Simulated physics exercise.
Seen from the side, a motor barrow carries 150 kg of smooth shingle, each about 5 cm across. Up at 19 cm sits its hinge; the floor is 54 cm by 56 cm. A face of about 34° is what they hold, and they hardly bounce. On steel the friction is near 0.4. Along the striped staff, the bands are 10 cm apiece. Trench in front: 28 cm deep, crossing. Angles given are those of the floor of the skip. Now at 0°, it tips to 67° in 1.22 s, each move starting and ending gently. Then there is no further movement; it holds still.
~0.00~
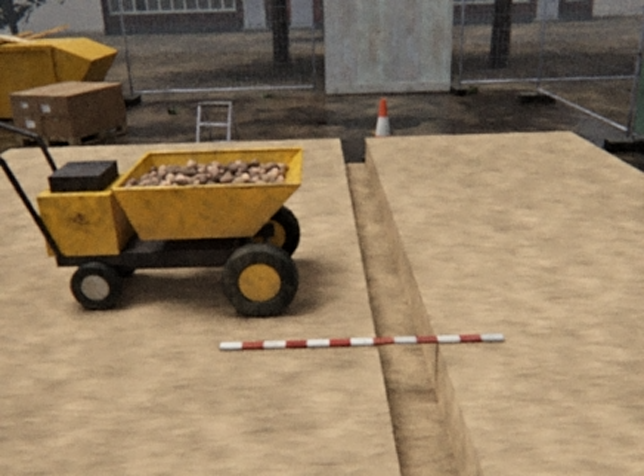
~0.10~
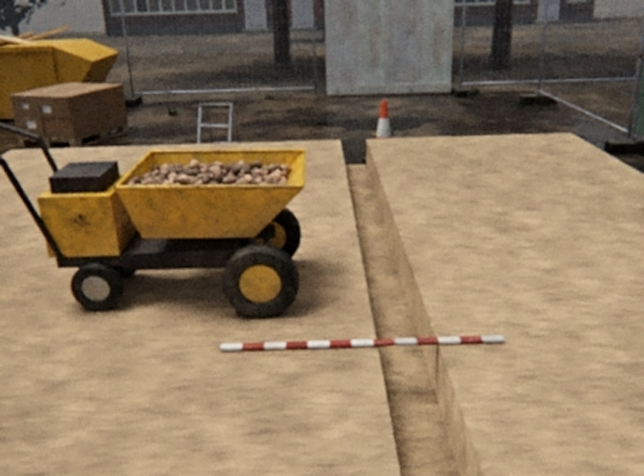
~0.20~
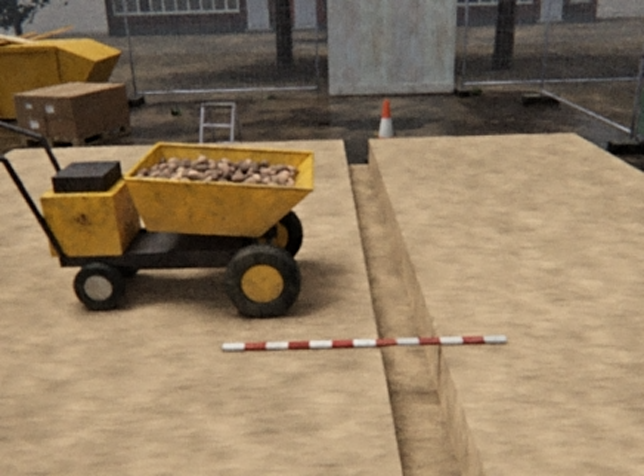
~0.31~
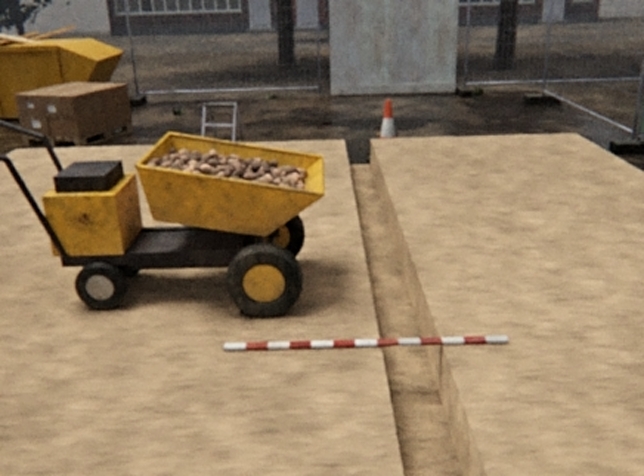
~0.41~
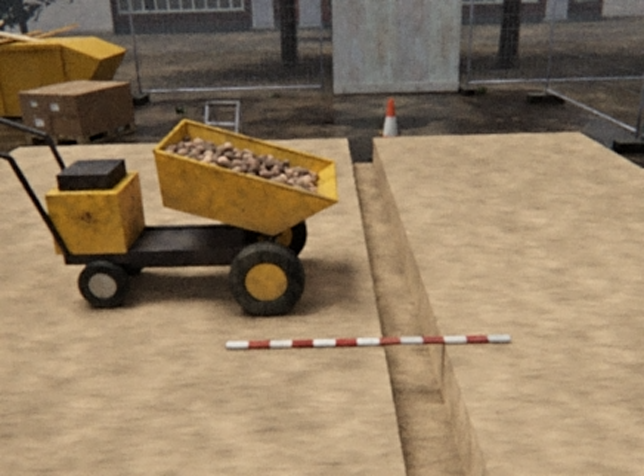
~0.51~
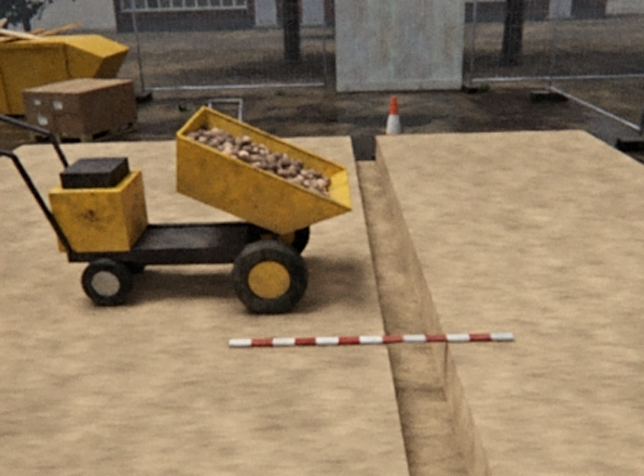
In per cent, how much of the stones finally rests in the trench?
Roughly 76 per cent of them.
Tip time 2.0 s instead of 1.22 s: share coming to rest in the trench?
It would be near 85 percent.
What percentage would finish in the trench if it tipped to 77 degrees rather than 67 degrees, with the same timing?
It would be close to 85 percent.
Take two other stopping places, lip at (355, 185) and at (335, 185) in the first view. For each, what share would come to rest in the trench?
Roughly 20 percent for the first, and 35 percent for the second.
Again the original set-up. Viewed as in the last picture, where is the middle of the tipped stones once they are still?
Near (409, 303).
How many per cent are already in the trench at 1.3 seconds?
Some 40 per cent.
After 0.9 s the floor is at 57°; 100 % in the skip; the foremost stones are at (377, 239).
After 1.3 s the floor is at 67°; 50 % in the skip, 39 % in the trench, 11 % past the trench; the foremost stones are at (473, 273).
After 1.7 s the floor is at 67°; 15 % in the skip, 62 % in the trench, 23 % past the trench; the foremost stones are at (561, 275).
After 3.6 s the floor is at 67°; 0 % in the skip, 76 % in the trench, 24 % past the trench; the foremost stones are at (629, 271).
